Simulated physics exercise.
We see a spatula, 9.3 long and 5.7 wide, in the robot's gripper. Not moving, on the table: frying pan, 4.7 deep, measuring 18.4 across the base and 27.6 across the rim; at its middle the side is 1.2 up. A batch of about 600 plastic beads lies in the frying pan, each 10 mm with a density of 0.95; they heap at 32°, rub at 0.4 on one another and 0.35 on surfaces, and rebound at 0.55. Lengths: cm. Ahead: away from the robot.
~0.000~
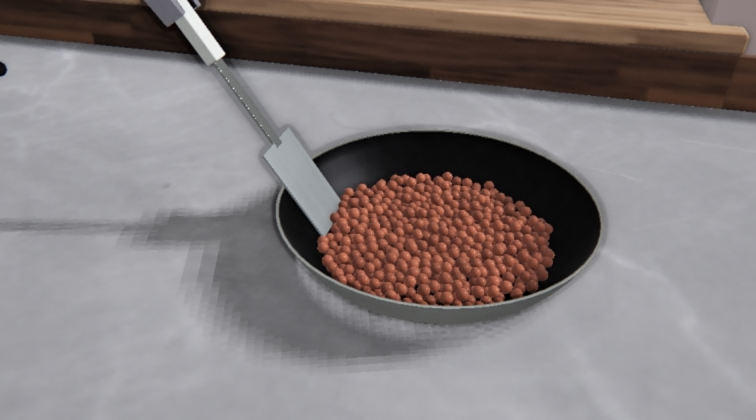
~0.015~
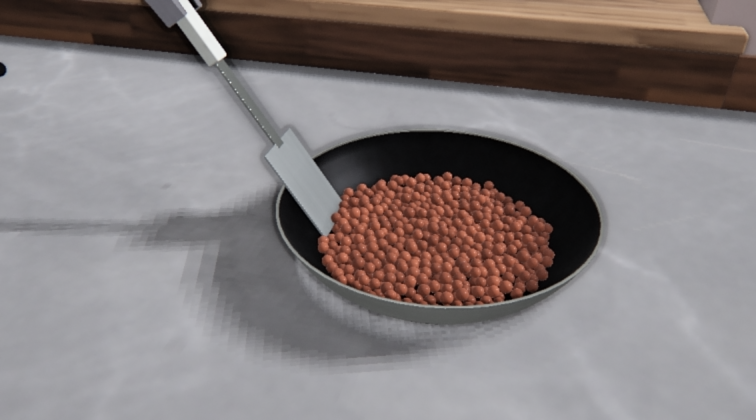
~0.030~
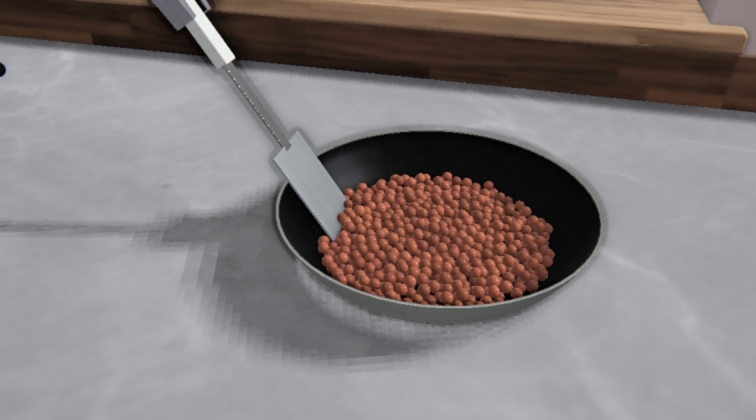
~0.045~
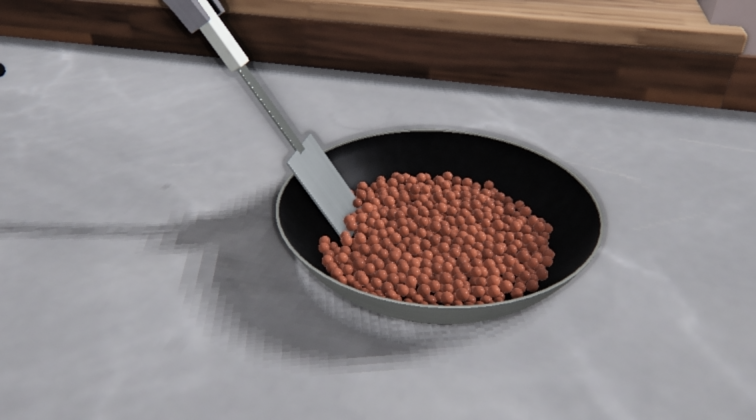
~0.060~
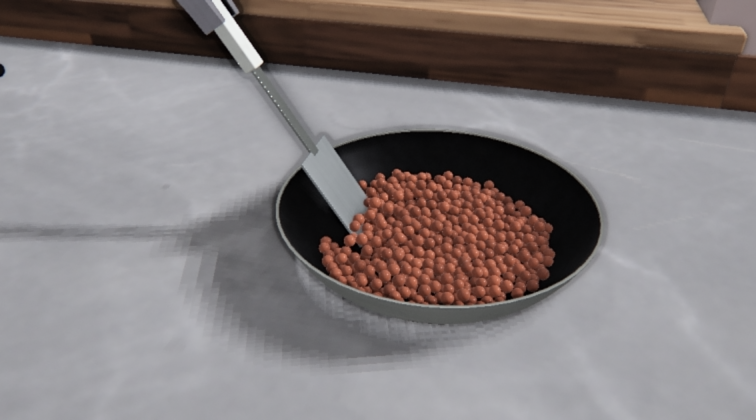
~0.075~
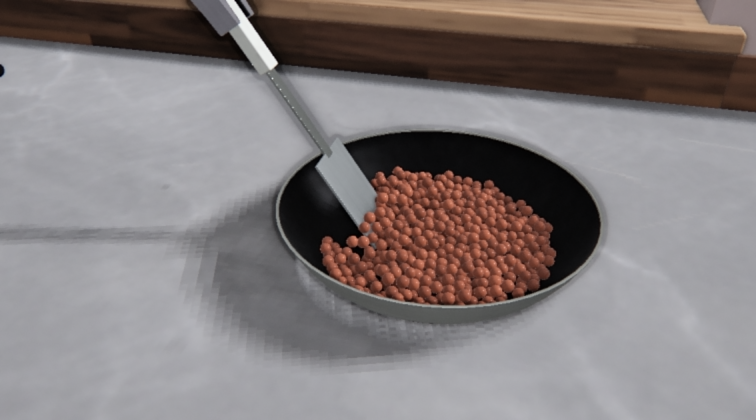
A metal spatula, held by a gripper partly visible at the upper left, slants into a dark frying pan on a pale grey marbled table, seen from above at an angle. Reddish-brown beads heap in the pan, with a wooden board behind. The spatula first barely moves, then slides slowly right, pushing nearby beads, while the pan and camera stay still.
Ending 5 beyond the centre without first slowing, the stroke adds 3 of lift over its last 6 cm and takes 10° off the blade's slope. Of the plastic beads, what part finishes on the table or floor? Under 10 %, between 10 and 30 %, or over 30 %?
Under 10 %.
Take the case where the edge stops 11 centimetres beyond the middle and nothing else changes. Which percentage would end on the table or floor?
That would be something like 15 in a hundred.
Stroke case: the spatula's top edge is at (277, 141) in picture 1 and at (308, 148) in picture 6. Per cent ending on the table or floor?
It works out to about 0 %, more or less.
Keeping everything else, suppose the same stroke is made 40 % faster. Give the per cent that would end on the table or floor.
About 5 per cent.
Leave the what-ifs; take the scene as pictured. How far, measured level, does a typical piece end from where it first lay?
About 3 cm.
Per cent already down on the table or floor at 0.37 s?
Roughly 0 percent.
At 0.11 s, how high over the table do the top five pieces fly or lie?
I'd put it close to 5 cm.
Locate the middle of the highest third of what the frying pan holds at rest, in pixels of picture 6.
Close to pixel (520, 238).
After 0.11 s, sloping 56°, highest piece 5 above the table; 599 in the frying pan.
After 0.15 s, sloping 52°, highest piece 6 above the table; 599 in the frying pan.
After 0.37 s, sloping 46°, highest piece 5 above the table; 598 in the frying pan, 1 on the table or floor.
After 1.42 s, sloping 46°, highest piece 4 above the table; 598 in the frying pan, 1 on the table or floor.
At rest, 598 in the frying pan, 1 on the table or floor. That is 0 % on the table or floor.
